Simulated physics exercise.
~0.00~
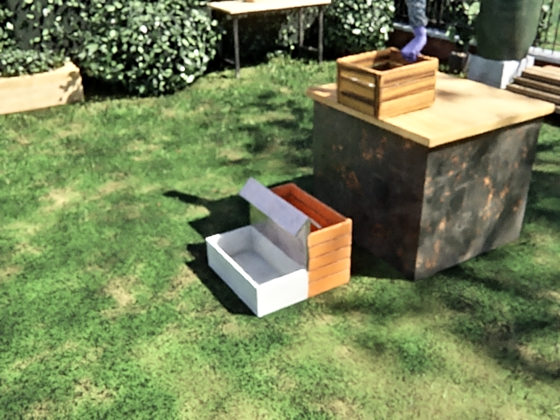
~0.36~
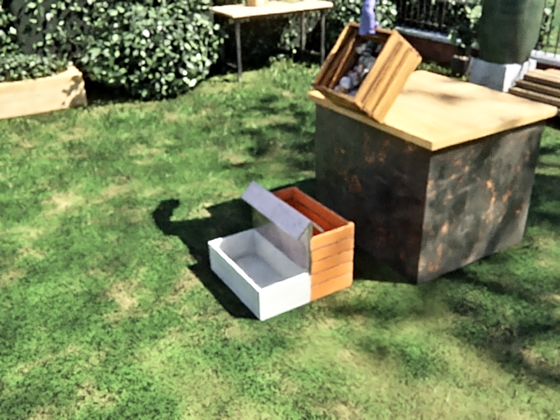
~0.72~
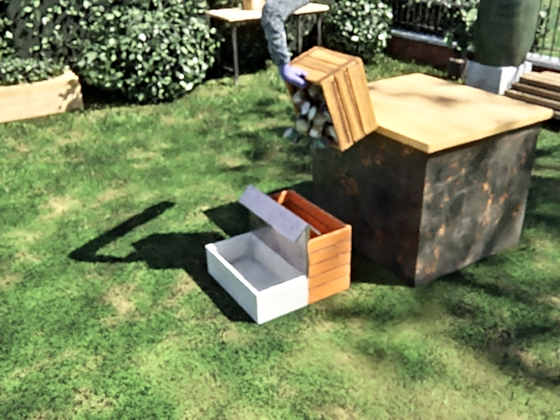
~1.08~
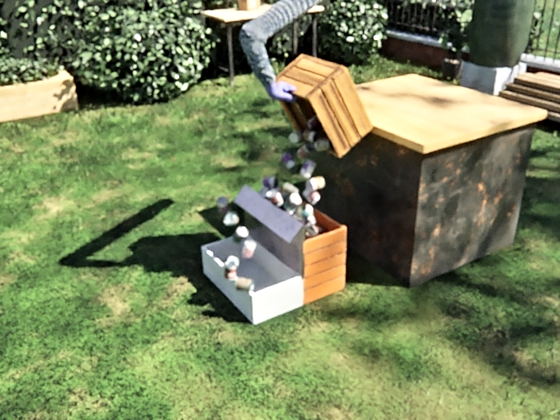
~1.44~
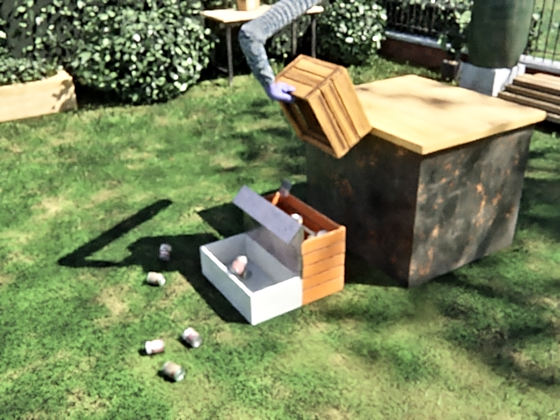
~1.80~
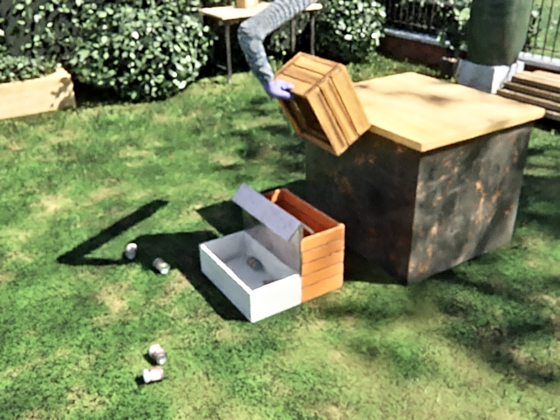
Wooden crate tipped by a gloved hand, spilling small tins into orange and white boxes, with several rolling onto the grass.
